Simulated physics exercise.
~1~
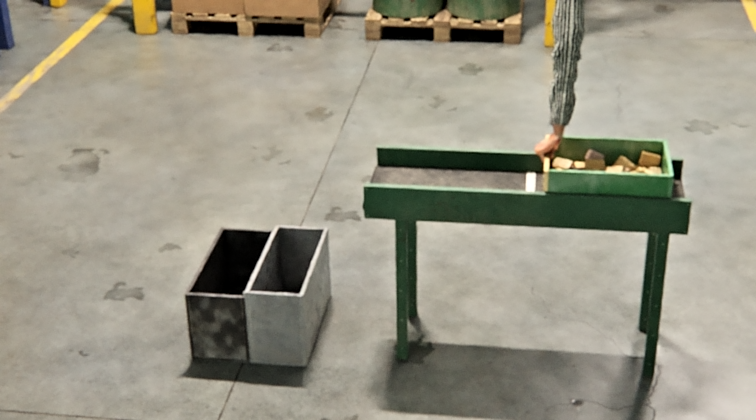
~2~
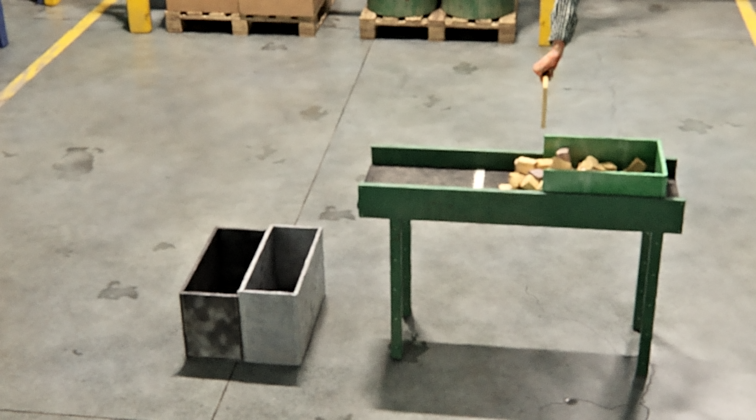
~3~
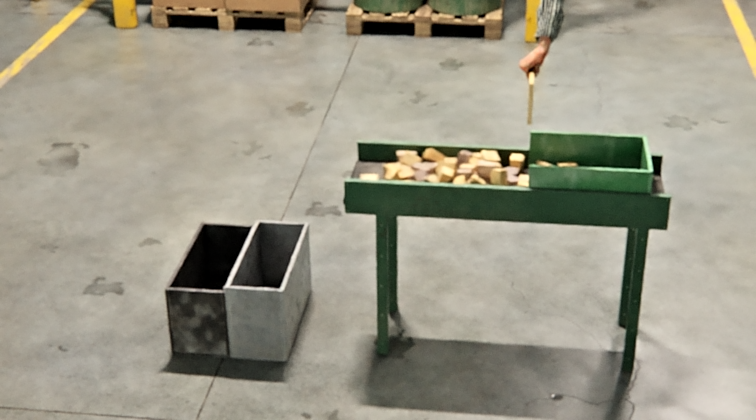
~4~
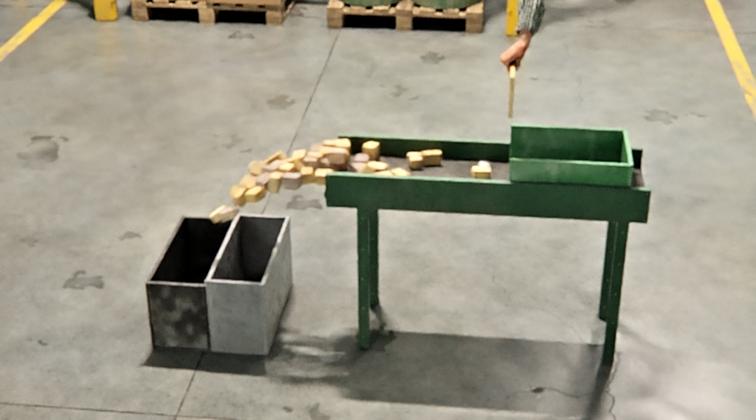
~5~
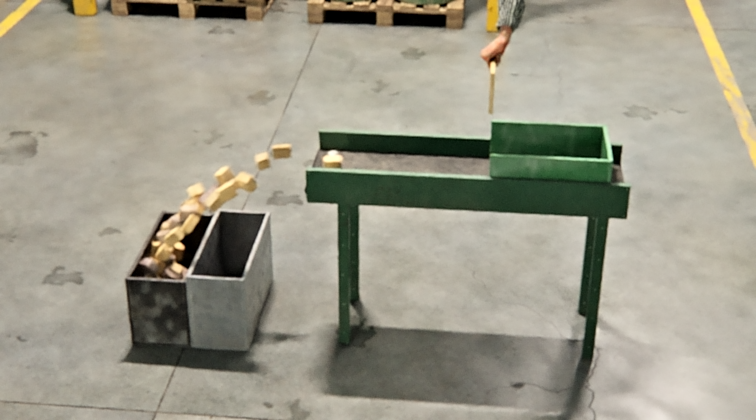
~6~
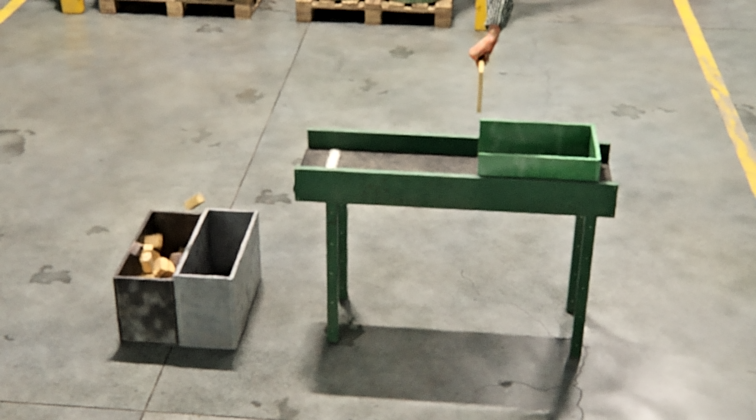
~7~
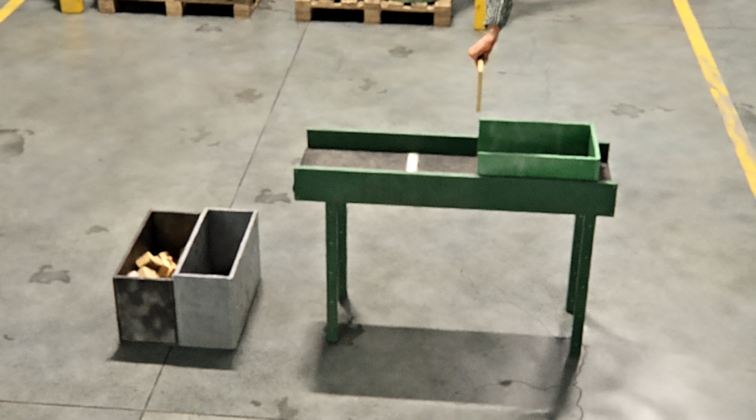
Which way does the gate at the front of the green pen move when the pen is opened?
The gate moves up, lifted clear of the belt by the hand holding it.
At the start, a hand reaches down to the front of a green pen full of wooden offcuts, which sits on a dark belt in a green frame, with a grey tub and a black box on the floor to the left. The hand lifts the thin gate, and the belt carries the offcuts left in a loose spread. They shoot off the end in a stream, arcing over the grey tub and tumbling into the black box beyond. The last pieces drop in after the rest. At the end, the offcuts lie in the black box, while the grey tub looks empty and the belt is bare.
